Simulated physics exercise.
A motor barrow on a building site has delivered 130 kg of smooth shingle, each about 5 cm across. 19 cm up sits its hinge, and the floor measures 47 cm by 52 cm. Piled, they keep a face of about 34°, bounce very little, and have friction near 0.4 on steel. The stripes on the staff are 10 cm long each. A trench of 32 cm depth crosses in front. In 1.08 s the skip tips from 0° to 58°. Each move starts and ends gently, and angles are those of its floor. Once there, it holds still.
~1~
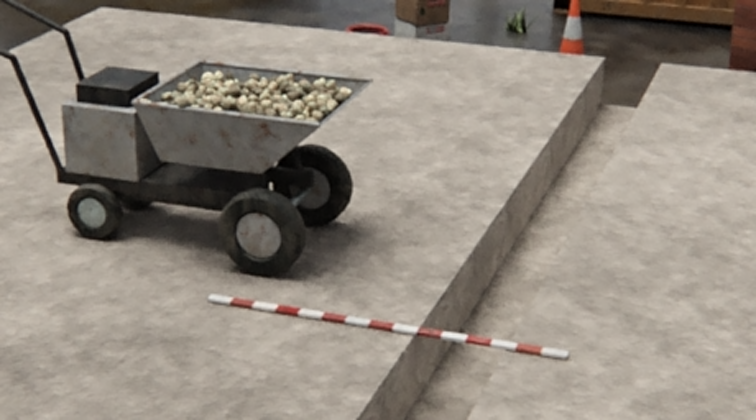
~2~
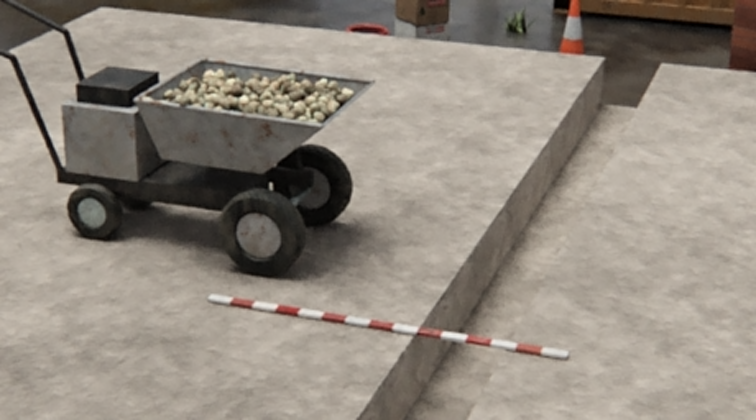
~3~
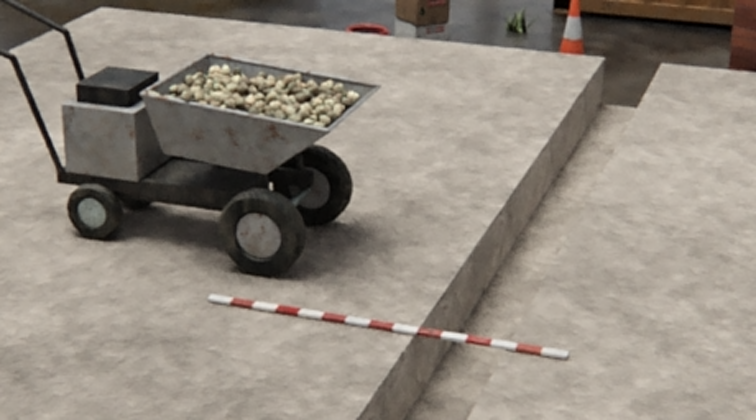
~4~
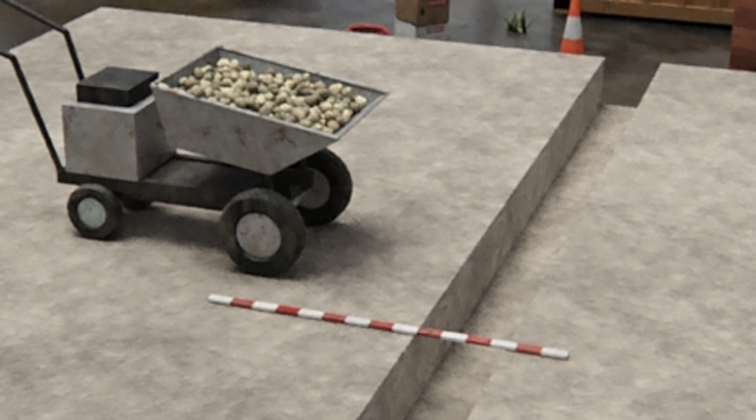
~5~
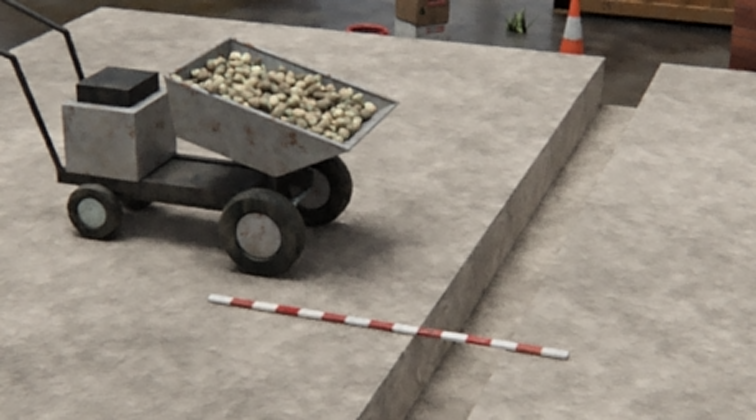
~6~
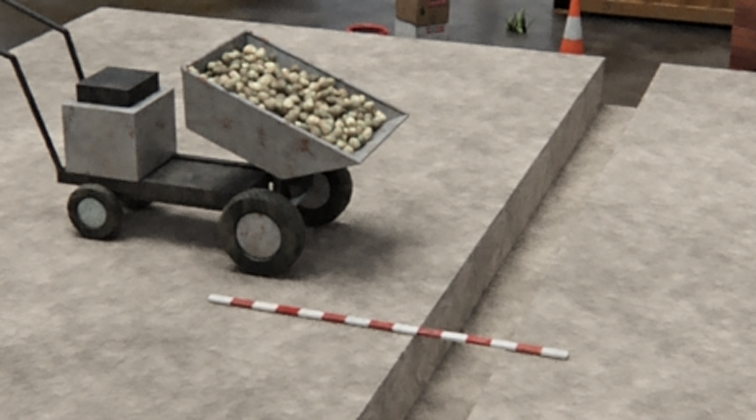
On a building site's pale concrete floor, a motor barrow loaded with smooth stones stands left of a trench, with a red-and-white staff lying across the edge. Its skip starts level, then tilts gradually forward to the right, the back rising while the wheels stay still and the stones remain heaped inside.
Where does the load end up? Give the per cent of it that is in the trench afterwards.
Some 84 per cent of it.
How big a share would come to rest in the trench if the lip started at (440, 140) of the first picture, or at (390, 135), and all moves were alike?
First spot about 25, second spot about 75 per cent.
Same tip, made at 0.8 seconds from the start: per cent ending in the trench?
Trench share: Approx. 85%.
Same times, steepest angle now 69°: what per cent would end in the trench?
Then about 75 per cent.
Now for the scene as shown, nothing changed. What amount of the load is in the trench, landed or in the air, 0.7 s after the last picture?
Approx. 15 % of the load.
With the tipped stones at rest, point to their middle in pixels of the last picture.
Resting centre: About (490, 322).
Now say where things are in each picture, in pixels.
In the first frame, lip at (320, 125), floor tilted 0°, highest stones at (292, 90).
In the second frame, lip at (323, 127), floor tilted 1°, highest stones at (289, 91).
In the third frame, the skip is at 4°, its lip at (329, 131); the top of the load is at (234, 82).
In the fourth frame, the skip is at 9°, its lip at (338, 139); the top of the load is at (223, 73).
In the fifth frame, the skip is at 15°, its lip at (349, 150); the top of the load is at (226, 64).
In the sixth frame, the skip is at 22°, its lip at (361, 163); the top of the load is at (241, 58).
Then, 0.4 s after the last picture the floor is at 49°, 100 % in the skip; the foremost stones are at (404, 193).
Then, 0.7 s after the last picture the floor is at 58°, 69 % in the skip, 17 % short of the trench, 14 % in the trench; the foremost stones are at (497, 337).
Then, 1.1 s after the last picture the floor is at 58°, 29 % in the skip, 18 % short of the trench, 53 % in the trench; the foremost stones are at (531, 343).
Then, 3.0 s after the last picture the floor is at 58°, 0 % in the skip, 16 % short of the trench, 84 % in the trench; the foremost stones are at (532, 342).
